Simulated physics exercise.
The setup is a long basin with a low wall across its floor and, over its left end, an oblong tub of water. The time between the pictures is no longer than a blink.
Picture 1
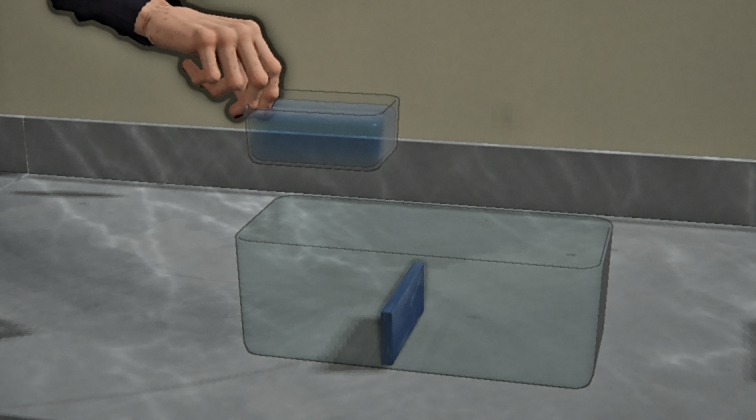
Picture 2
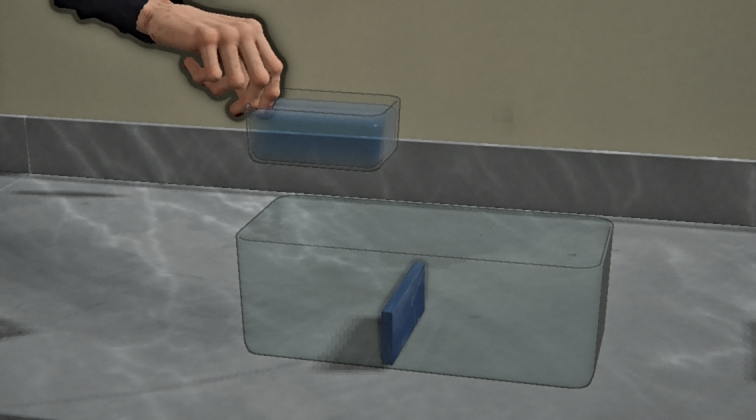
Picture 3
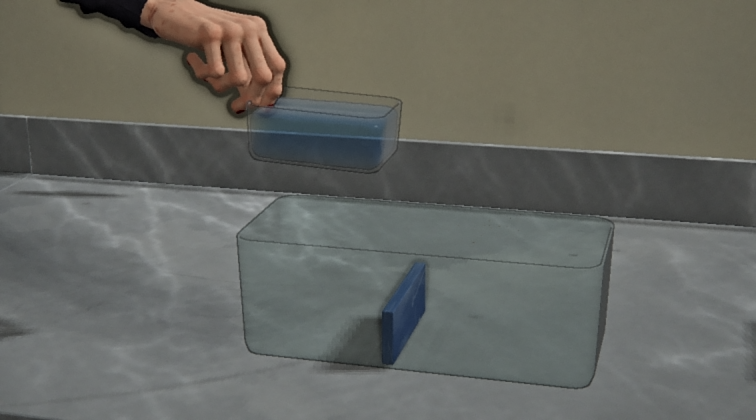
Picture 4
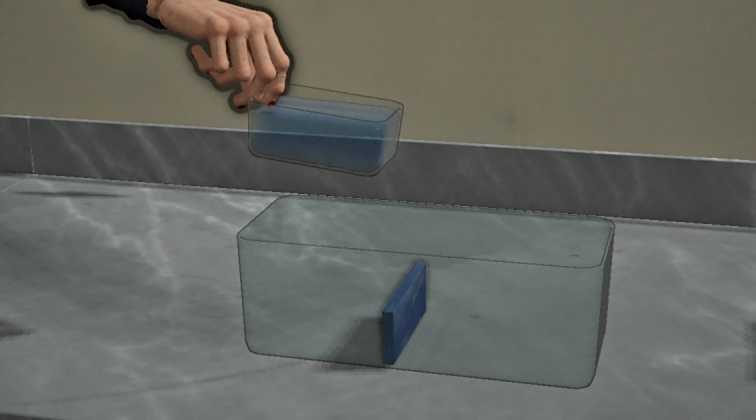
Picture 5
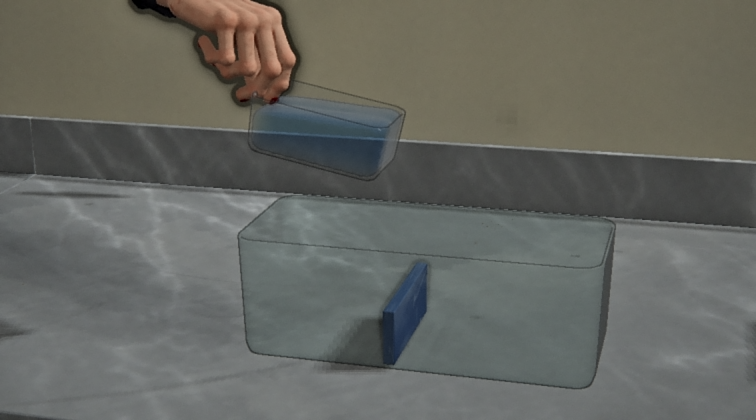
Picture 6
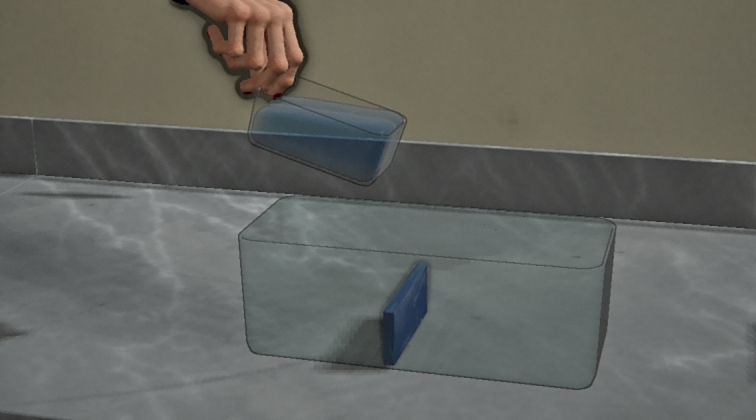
A hand held a small clear tub of blue water above a long glassy basin with a low blue wall inside, then slowly tilted the tub down toward the right.
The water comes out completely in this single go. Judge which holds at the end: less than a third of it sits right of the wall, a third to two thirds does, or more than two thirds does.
The share right of the wall does go past two thirds.
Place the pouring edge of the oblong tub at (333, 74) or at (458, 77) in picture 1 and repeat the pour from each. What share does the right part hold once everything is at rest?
Roughly 40 % the first time and roughly 95 % the second.
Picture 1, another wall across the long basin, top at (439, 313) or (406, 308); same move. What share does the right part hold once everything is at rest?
The first position gives around 60 percent, the second around 80 percent.
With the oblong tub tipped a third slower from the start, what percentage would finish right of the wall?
Around 80 per cent ends up there.
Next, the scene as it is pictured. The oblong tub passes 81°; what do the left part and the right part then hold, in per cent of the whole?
0 percent or so left, 50 percent or so right.
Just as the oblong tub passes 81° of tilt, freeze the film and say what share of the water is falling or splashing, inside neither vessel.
Share in flight: Approx. 35 %.
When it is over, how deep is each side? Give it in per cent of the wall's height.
Roughly 10 percent left, 30 percent right.
A moment on, the tilt is 81° and 19 per cent is still to pour, 0 is left of the wall and 48 right of it.
Next, the tilt is 111° and 2 per cent is still to pour, 13 is left of the wall and 82 right of it.
Then the tilt is 112° and 0 per cent is still to pour, 17 is left of the wall and 82 right of it.
Later the tilt is 112° and 0 per cent is still to pour, 17 is left of the wall and 83 right of it.
In the end 17 per cent lies left of the wall, 82 right of it and 1 outside.
